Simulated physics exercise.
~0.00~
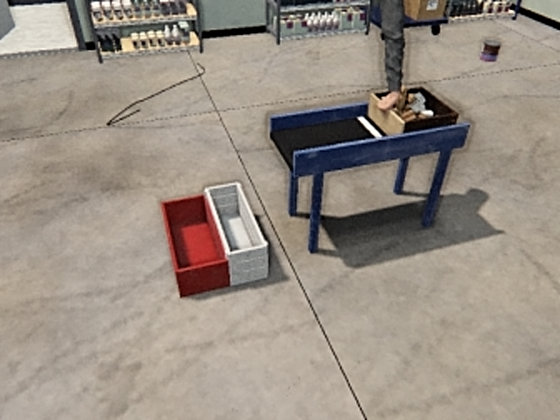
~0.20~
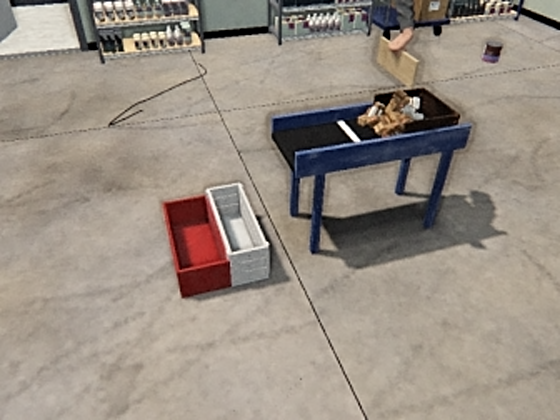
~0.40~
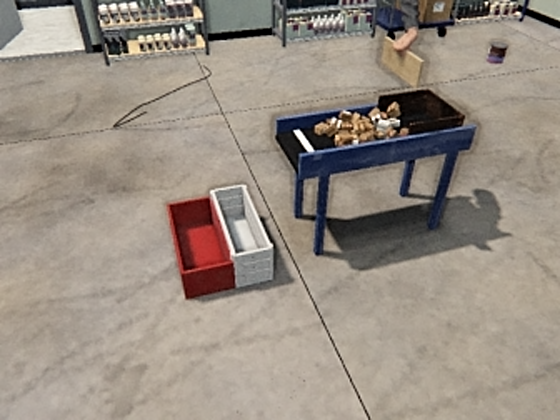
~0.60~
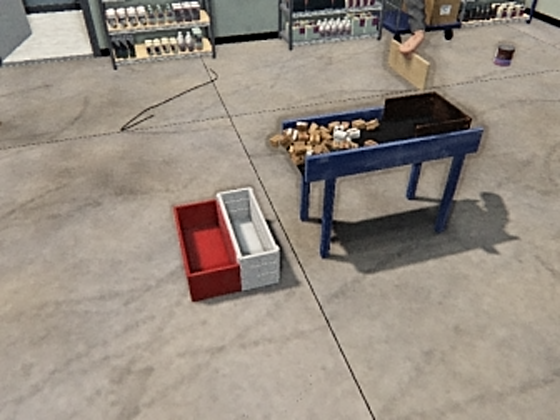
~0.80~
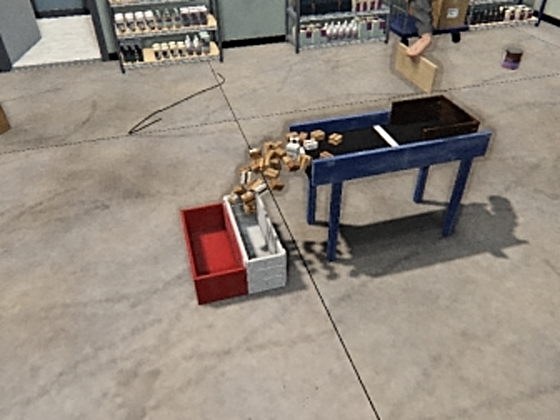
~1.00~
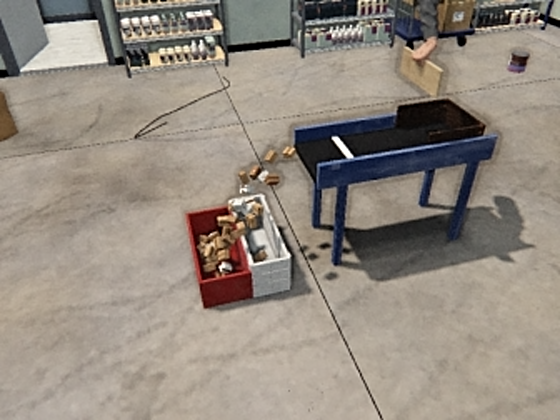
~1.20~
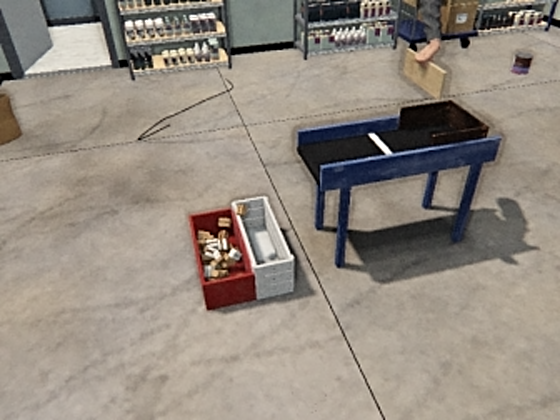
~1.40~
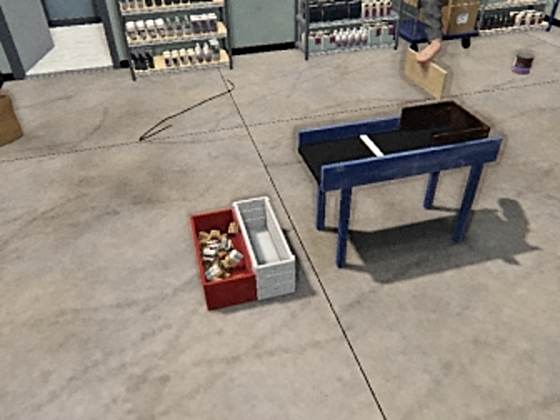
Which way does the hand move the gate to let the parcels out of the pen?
The hand moves the gate up, clear of the belt, and the parcels then travel out of the pen.
